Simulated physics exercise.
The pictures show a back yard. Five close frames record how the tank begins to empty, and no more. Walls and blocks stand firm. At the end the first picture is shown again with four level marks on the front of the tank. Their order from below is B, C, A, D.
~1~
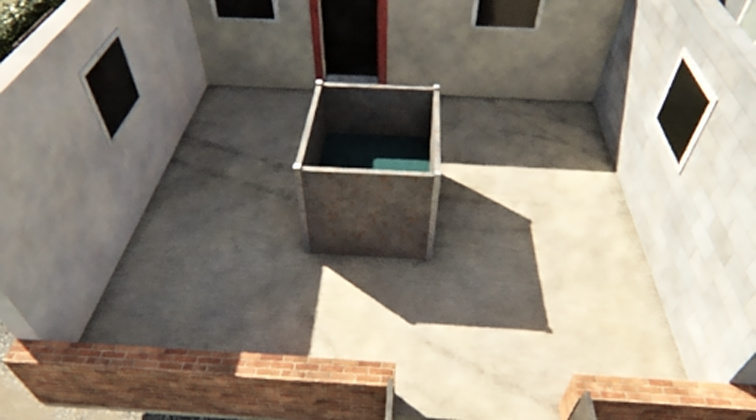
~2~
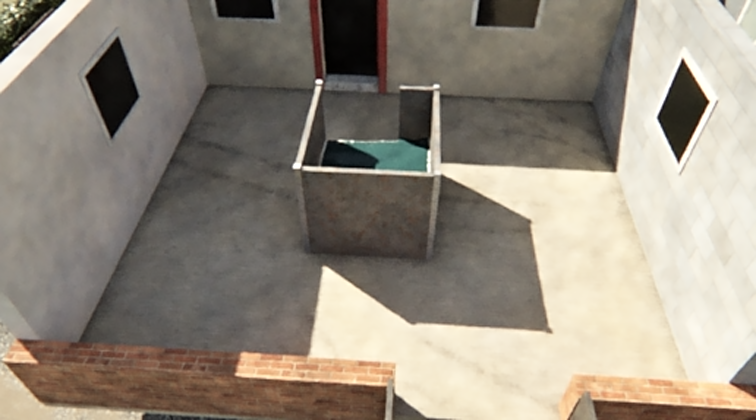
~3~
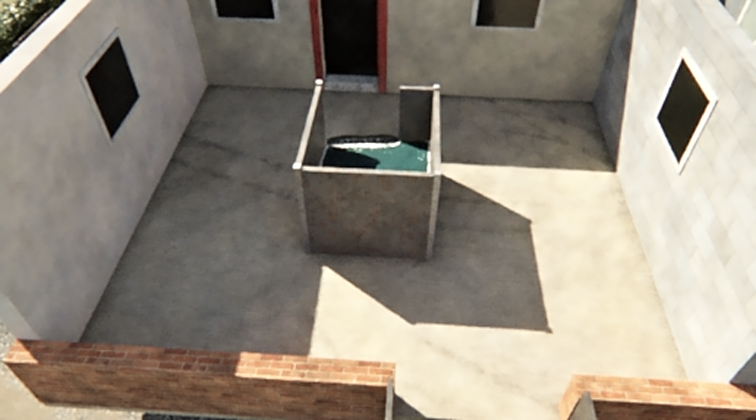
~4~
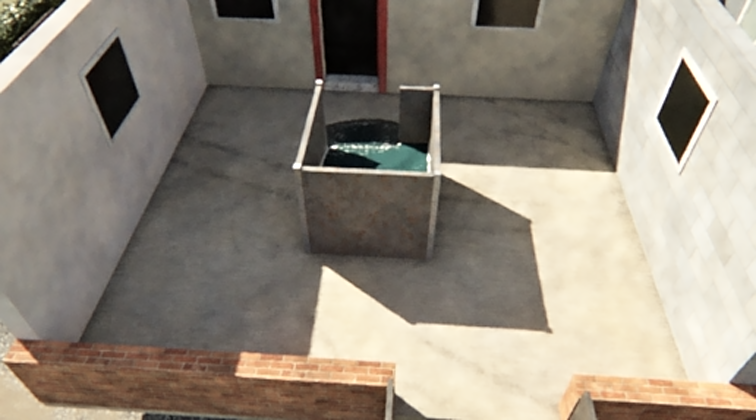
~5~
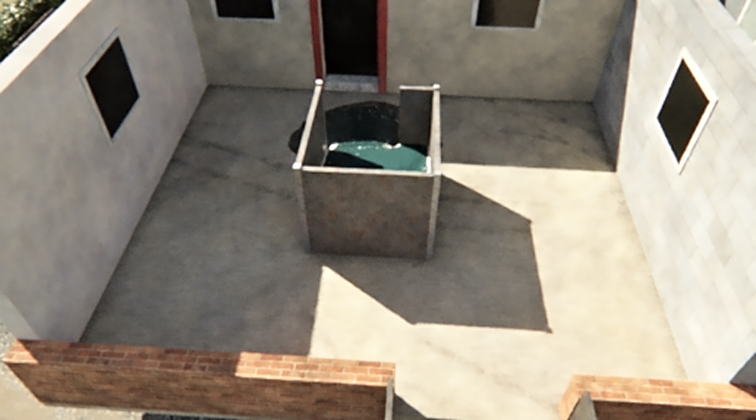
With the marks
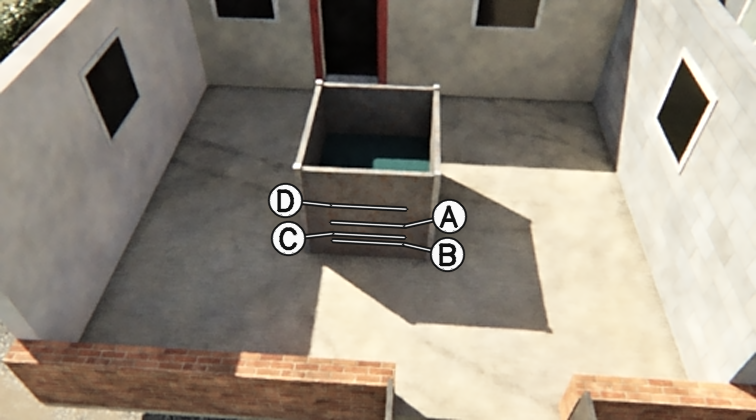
A walled back yard with a pale concrete floor is seen from high above in a fixed view. A square grey tank of teal water stands in the middle, casting a shadow to the right, with a red-framed dark doorway behind it, dark windows around, and a low brick wall with a gap in front. Most of the tank's back side disappears, and water spreads out behind it in a widening dark patch.
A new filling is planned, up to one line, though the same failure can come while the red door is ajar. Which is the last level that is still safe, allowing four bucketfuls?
The limit is C.
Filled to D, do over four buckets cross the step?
Yes, it does.
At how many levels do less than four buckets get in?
Two.
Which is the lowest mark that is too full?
That would be A.
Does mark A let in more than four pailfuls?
Yes, that goes wrong.
On the marked copy, A at (368, 224); B at (368, 242); C at (368, 235); D at (367, 207); from the bottom up B, C, A, D.
Choosing A, about 9 bucketfuls get in.
Choosing B, nothing gets over.
Choosing C, a bucket or two gets in.
Choosing D, dozens of bucketfuls pour in.
